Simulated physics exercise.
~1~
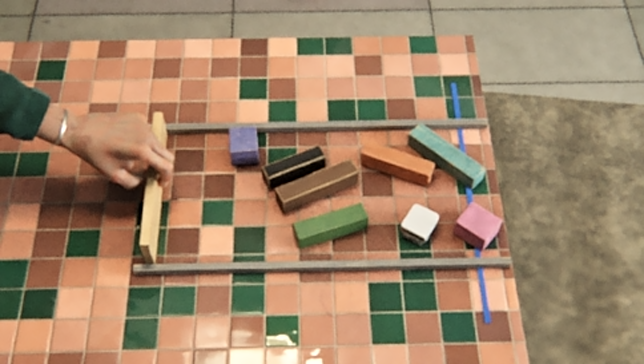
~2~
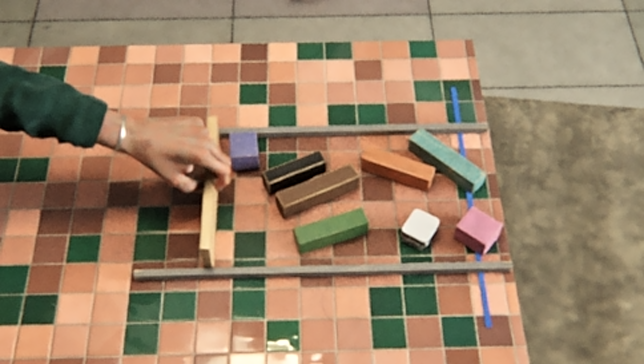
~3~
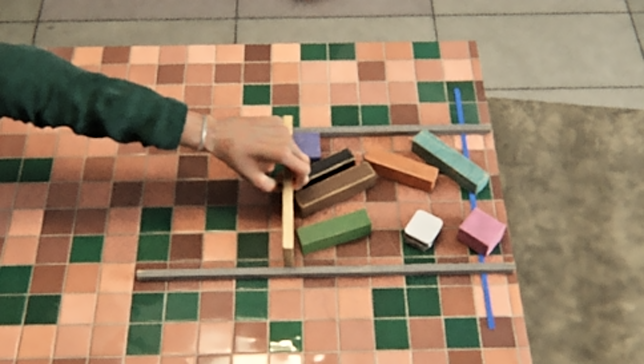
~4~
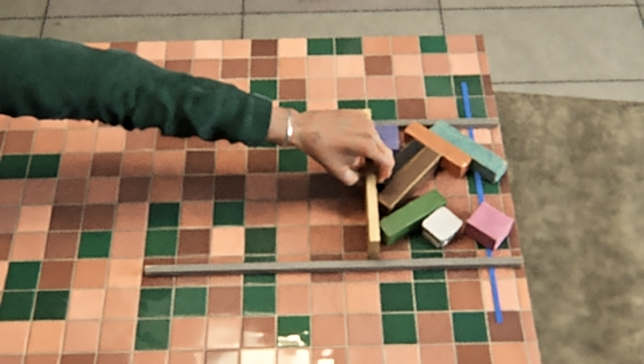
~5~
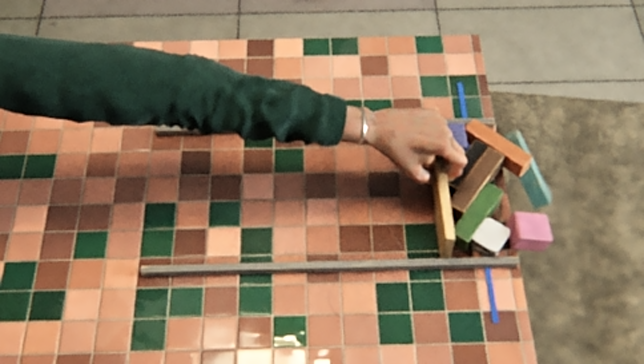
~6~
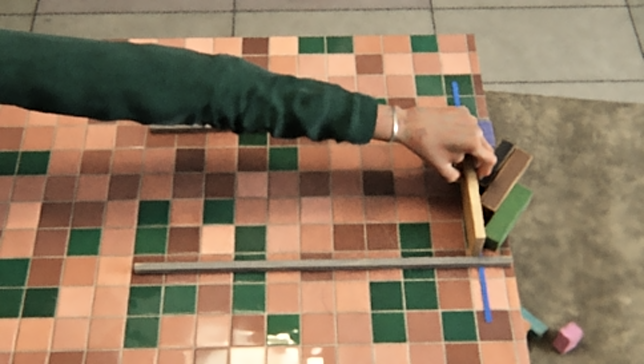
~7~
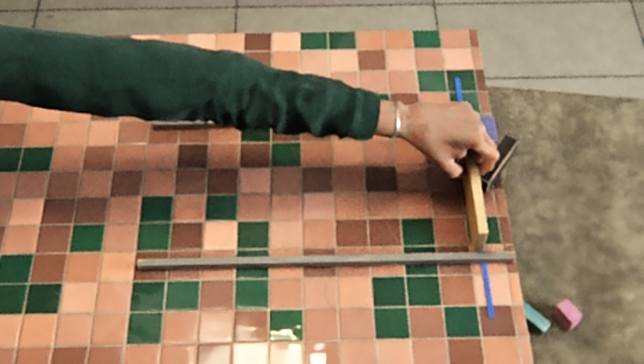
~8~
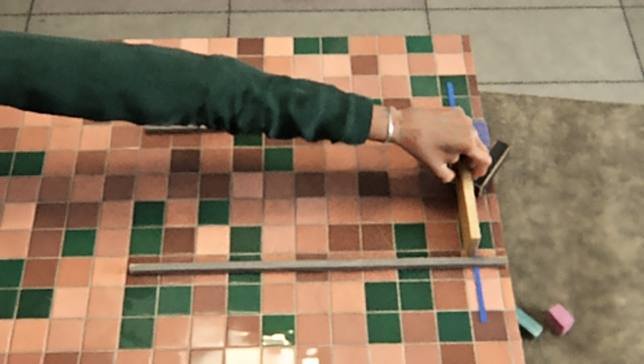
Hand pushing a board rightward across a tiled table, sweeping coloured blocks together and most over the edge, then holding still.
